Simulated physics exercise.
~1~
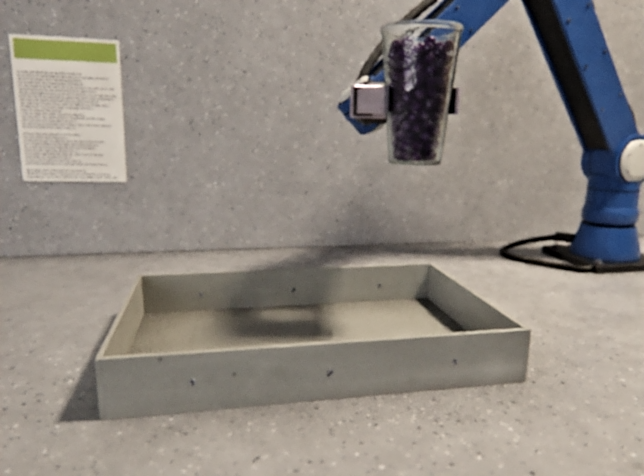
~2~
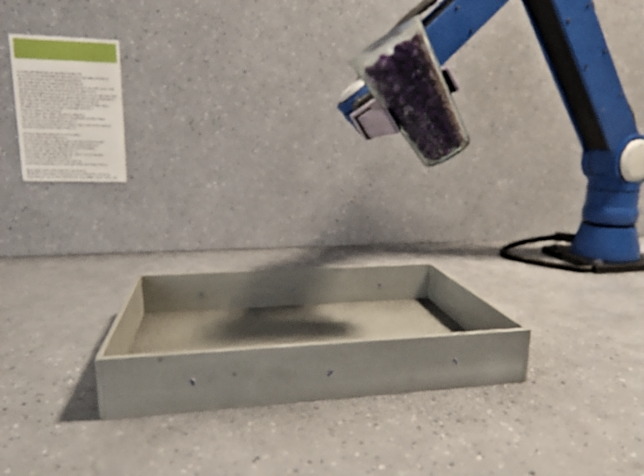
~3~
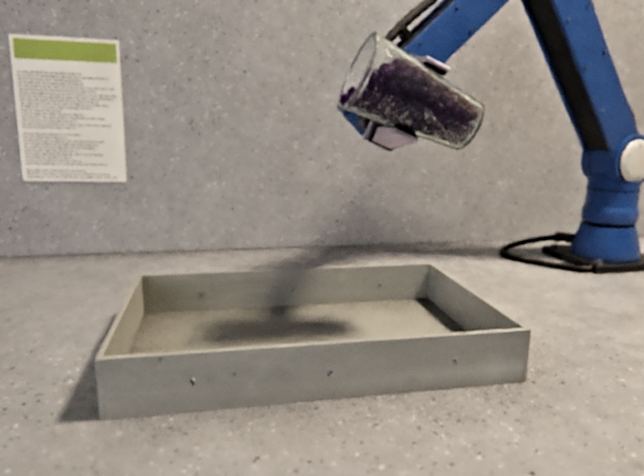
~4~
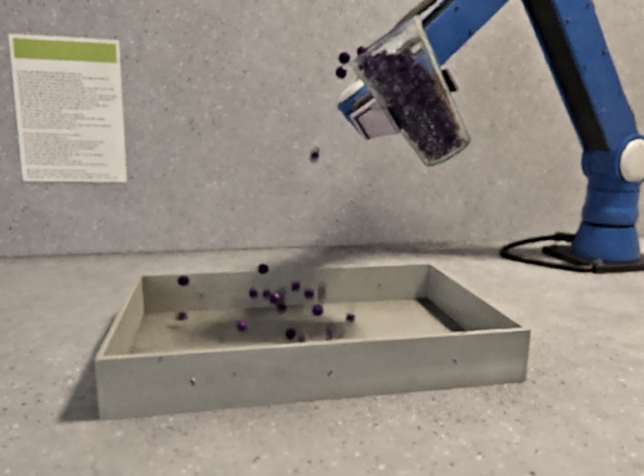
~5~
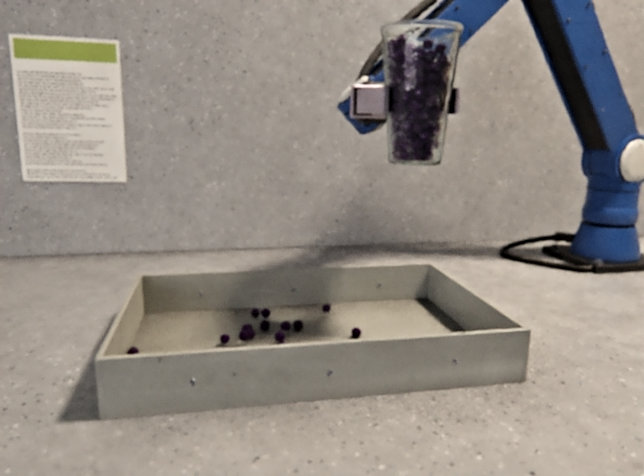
On a speckled grey surface, a blue robot arm tipping a glass of purple beads, spilling some into a tray, then righting it.
